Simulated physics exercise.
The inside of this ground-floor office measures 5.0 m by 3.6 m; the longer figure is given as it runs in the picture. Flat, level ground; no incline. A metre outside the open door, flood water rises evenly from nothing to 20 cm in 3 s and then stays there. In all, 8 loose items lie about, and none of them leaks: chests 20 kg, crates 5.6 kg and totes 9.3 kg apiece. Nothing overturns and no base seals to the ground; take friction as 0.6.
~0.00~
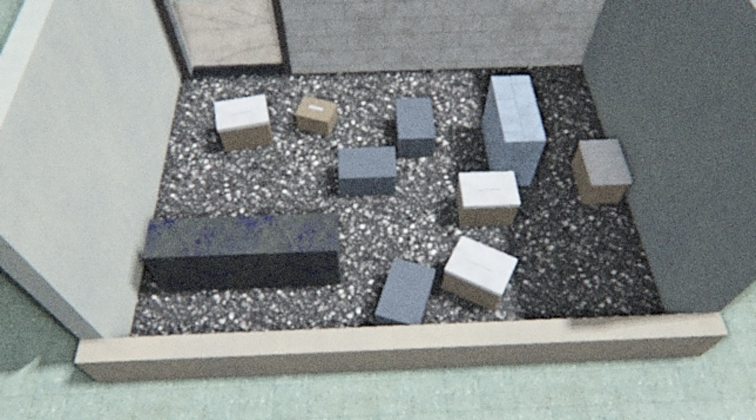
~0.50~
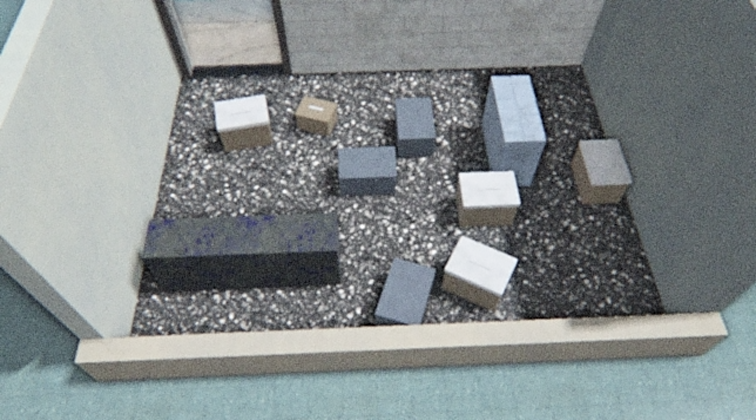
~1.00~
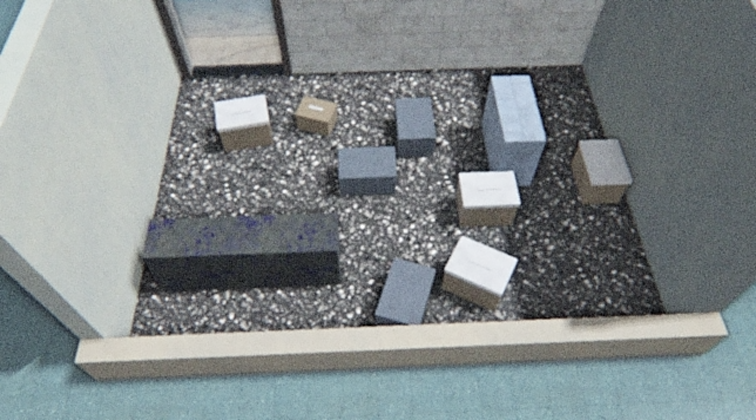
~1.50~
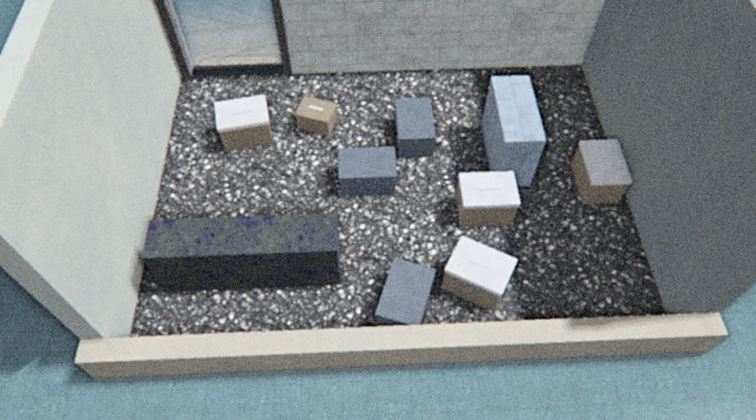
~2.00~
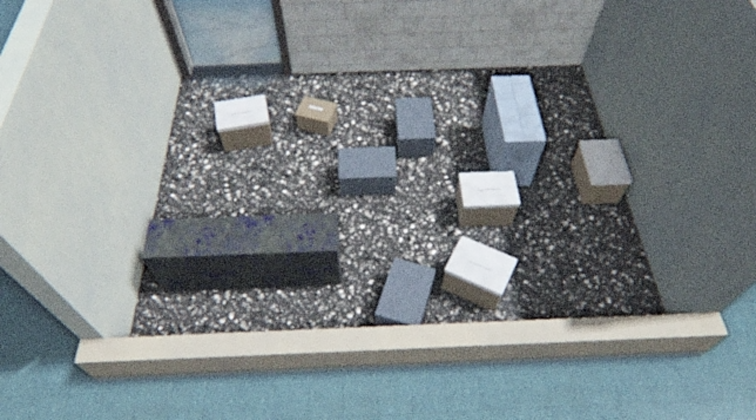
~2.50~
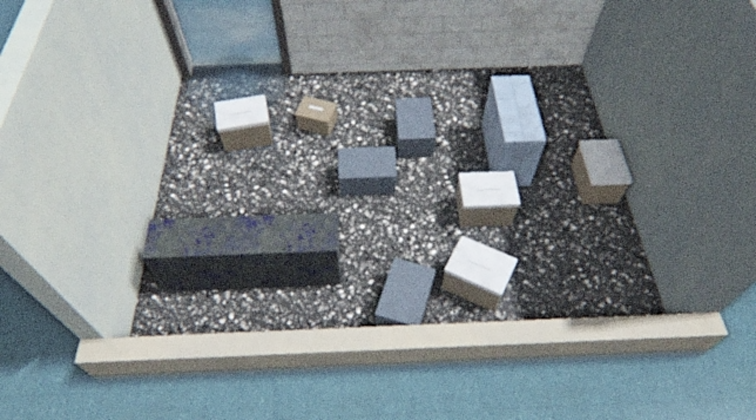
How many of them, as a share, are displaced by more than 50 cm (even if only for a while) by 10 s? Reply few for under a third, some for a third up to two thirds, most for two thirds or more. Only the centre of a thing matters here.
Some.
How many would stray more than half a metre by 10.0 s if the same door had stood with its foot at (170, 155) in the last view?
Result: 3 of them.
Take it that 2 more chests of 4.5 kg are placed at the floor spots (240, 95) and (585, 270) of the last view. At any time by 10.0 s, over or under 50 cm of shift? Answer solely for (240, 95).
The answer is beyond the limit.
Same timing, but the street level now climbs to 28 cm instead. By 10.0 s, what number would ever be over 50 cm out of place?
Result: 6.
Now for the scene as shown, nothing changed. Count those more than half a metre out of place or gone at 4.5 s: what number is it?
By my reckoning, 1.
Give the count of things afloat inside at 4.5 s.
Of them, 0.
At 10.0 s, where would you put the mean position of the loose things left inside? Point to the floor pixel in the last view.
Around (448, 186).
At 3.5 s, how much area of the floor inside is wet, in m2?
Wet area: Approx. 2.5 m2.
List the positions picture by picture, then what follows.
The first frame shows a chest at (606, 160) rests on the ground; a crate at (415, 118), on the bottom; water covers 0.0 m2; 0 of 8 have shifted.
The second frame shows a chest at (606, 160), on the bottom; a crate at (415, 118), on the bottom; 0.0 m2 under water; 0 of 8 have shifted.
The third frame shows a chest at (606, 160), on the bottom; a crate at (415, 118), on the bottom; water covers 0.0 m2; 0 of 8 have shifted.
The fourth frame shows a chest at (606, 160) rests on the ground; a crate at (415, 118), on the bottom; water covers 0.0 m2; 0 of 8 have shifted.
The fifth frame shows a chest at (606, 160), on the bottom; a crate at (415, 118), on the bottom; water covers 0.2 m2; 0 of 8 have shifted.
The sixth frame shows a chest at (606, 160) rests on the ground; a crate at (415, 118), on the bottom; 0.7 m2 under water; 0 of 8 have shifted.
After 3.5 s 0 of 8 are over 50 cm from their spots; 0 afloat.
After 4.5 s 1 of 8 are over 50 cm from their spots; 0 afloat.
After 7.0 s 2 of 8 are over 50 cm from their spots; 3 afloat.
After 10.0 s 3 of 8 are over 50 cm from their spots, and 3 have been at some point; 3 afloat.
